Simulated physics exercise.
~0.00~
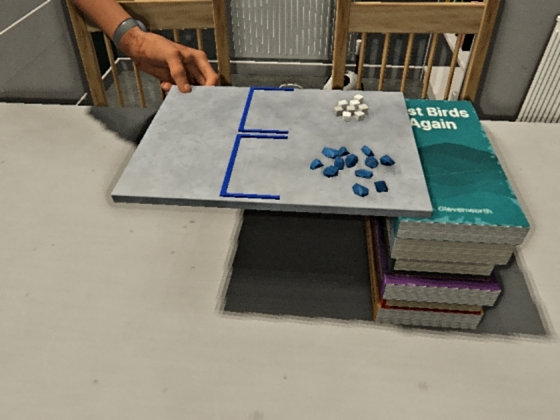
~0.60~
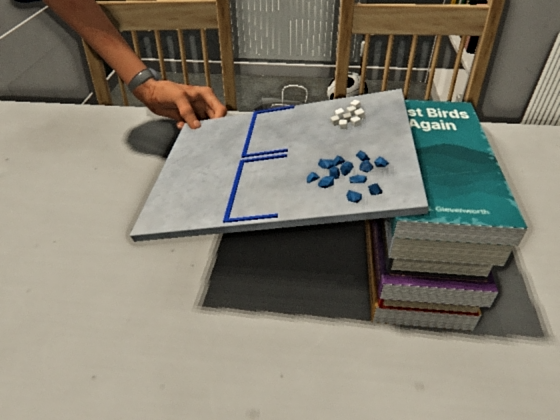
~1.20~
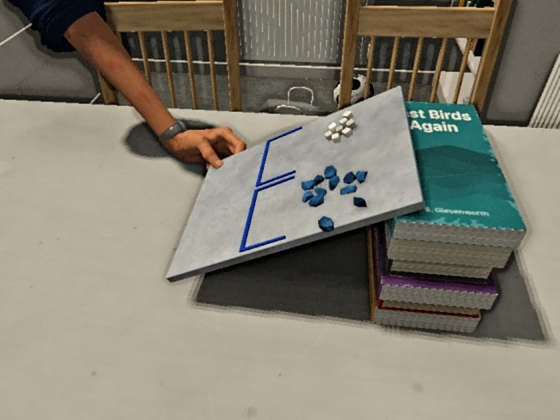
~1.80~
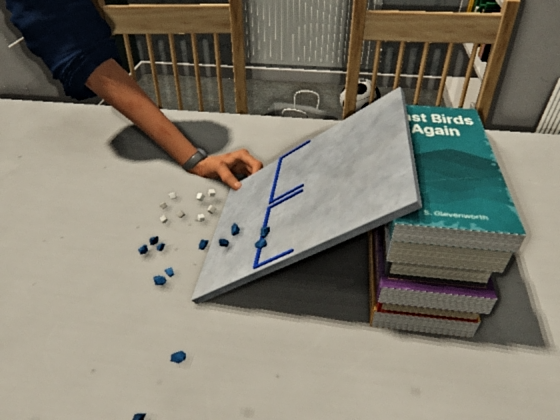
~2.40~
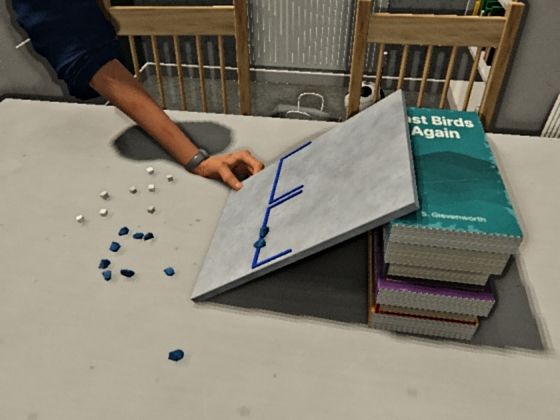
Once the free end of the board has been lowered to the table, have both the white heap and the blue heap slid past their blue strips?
Yes, both heaps get past their strips. All the white pieces and most of the blue chunks end up on the table, with only a few blue ones left at the near strip.
A pale grey board carrying a small heap of white pieces and a nearer heap of dark blue chunks leans on a stack of books with a teal cover on top, seen from across a light table with wooden chairs behind. Blue strips mark the board to the left of the heaps. A hand at the left lowers the free end, and the board tilts steadily. The blue chunks begin to slide first, then both heaps run down and scatter onto the table. The board ends resting steeply, with all the white pieces off it and a few blue ones still at the near strip.
